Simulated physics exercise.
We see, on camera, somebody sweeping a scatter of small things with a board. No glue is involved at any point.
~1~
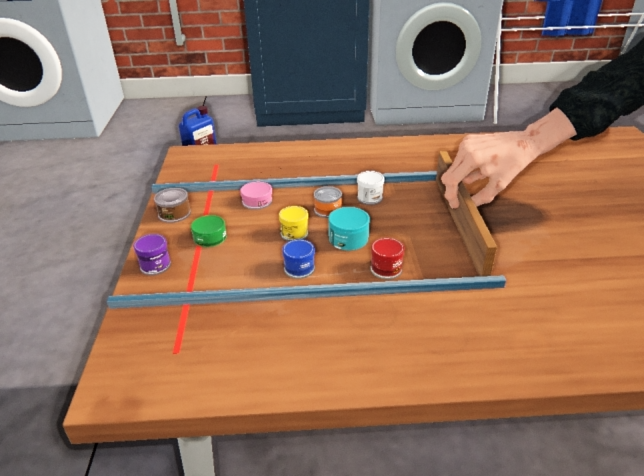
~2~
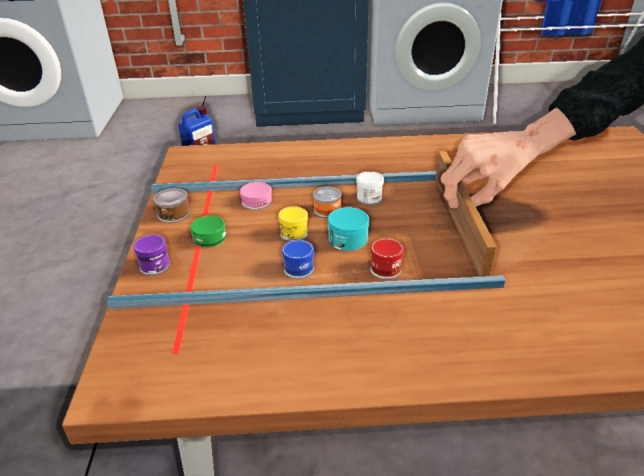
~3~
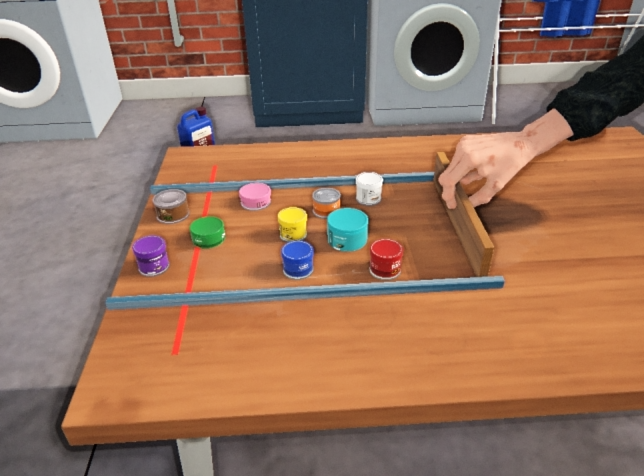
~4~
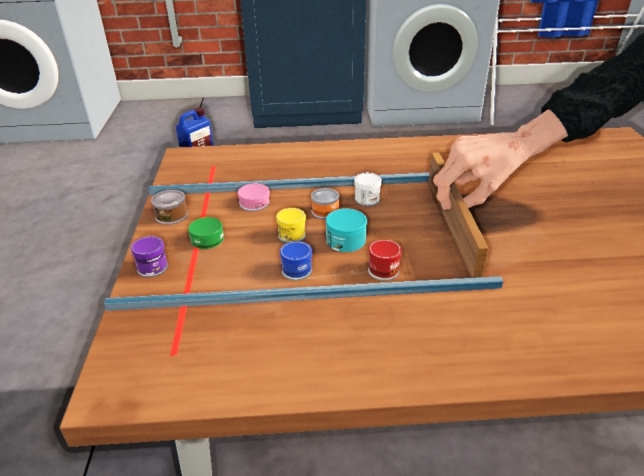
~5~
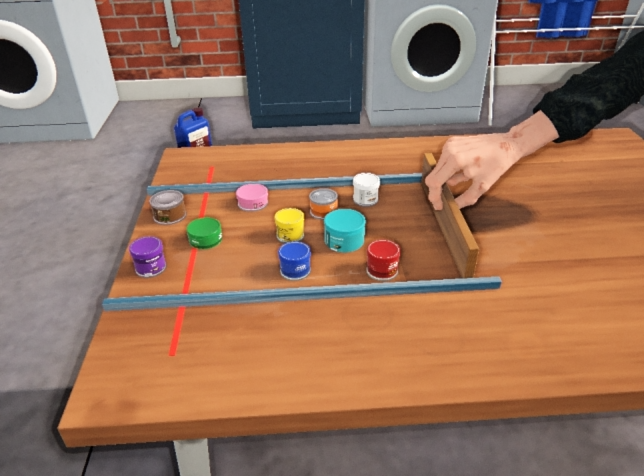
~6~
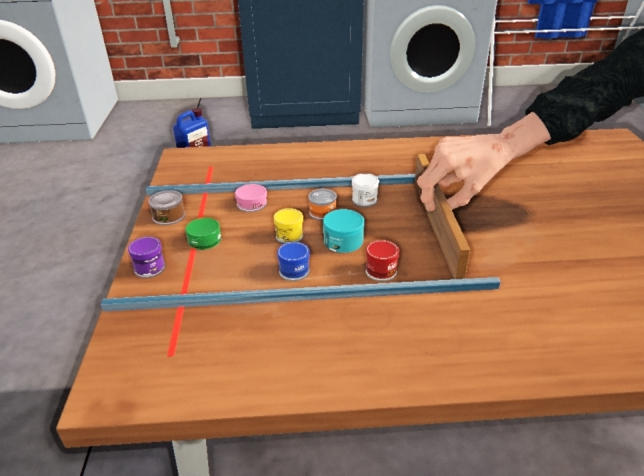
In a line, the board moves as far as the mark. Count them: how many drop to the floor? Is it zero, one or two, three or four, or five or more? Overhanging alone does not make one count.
It is zero.
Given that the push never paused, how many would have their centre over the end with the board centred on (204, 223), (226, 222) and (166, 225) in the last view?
0; 0; 4.
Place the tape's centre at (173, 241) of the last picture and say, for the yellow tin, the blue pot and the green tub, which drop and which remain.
The yellow tin does not fall, the blue pot survives, the green tub drops off.
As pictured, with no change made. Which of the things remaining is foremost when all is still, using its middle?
Purple tin.
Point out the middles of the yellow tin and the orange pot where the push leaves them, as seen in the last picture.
In the last view, the middles sit near (170, 224) and near (185, 211).
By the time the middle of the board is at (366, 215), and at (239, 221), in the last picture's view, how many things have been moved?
Tally at point one: 2; at point two: 8.
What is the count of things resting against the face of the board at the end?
Well, it touches 4.
Early on, none off yet; purple tin at rest near (147, 257); brown pot at rest near (167, 208); green tub at rest near (204, 234).
Finally, the number that fall off is zero.
